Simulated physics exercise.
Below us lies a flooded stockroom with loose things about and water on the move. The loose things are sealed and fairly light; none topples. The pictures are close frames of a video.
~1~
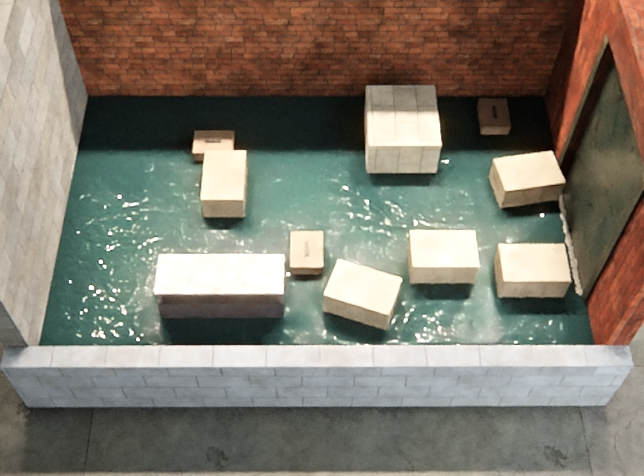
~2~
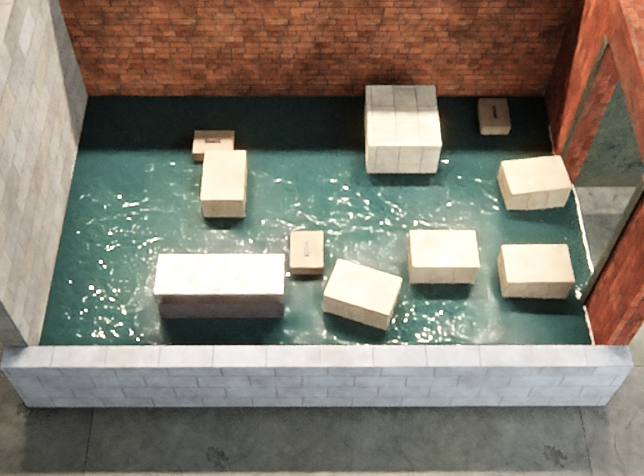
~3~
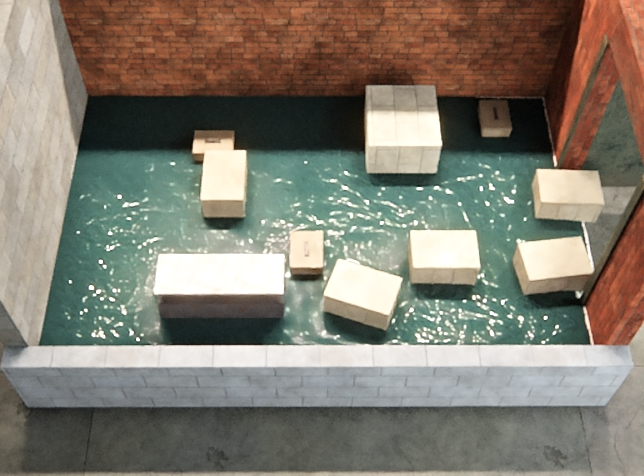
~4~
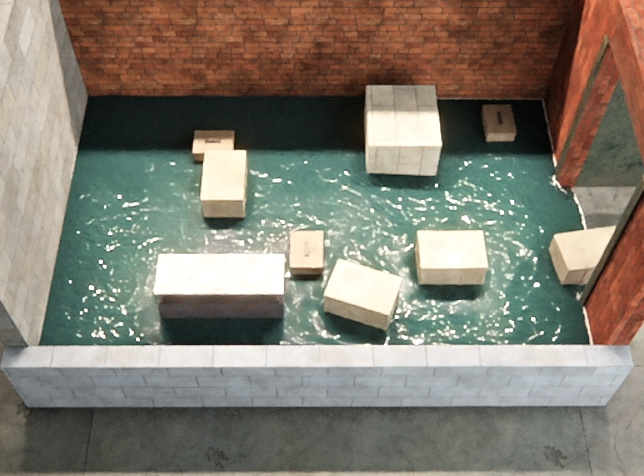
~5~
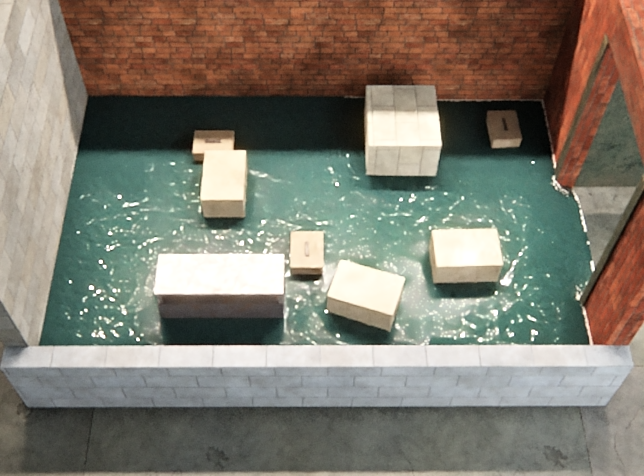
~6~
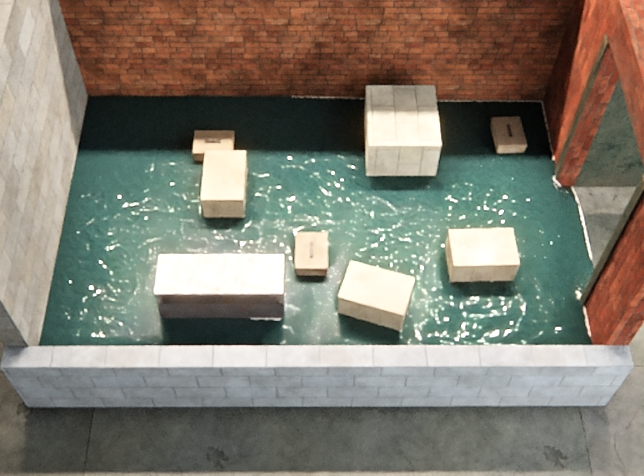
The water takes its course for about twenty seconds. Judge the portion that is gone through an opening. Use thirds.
That comes to two thirds or more.
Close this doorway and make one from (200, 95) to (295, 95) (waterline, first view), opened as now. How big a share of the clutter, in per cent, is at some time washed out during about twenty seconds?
Some 60 per cent.
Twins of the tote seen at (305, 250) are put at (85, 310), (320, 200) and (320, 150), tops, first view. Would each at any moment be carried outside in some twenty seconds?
As listed: Inside, out, washed out.
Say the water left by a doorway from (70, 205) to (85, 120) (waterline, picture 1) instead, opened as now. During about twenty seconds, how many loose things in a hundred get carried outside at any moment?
Near 40 in a hundred.
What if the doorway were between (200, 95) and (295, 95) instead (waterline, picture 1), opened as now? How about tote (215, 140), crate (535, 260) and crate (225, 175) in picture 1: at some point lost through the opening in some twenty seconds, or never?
One after the other: Carried outside, stays, yes.
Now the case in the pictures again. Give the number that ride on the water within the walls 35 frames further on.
That makes 0.
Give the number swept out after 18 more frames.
I count 6.
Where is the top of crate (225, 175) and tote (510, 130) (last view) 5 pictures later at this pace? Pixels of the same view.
Close to (266, 185) and (541, 162).
A moment on, 3 of 8 are out; 5 afloat.
Next, 6 of 8 are out; 2 afloat.
Later, 7 of 8 are out; 0 afloat.
In the end, 7 of 8 are out; 0 afloat.
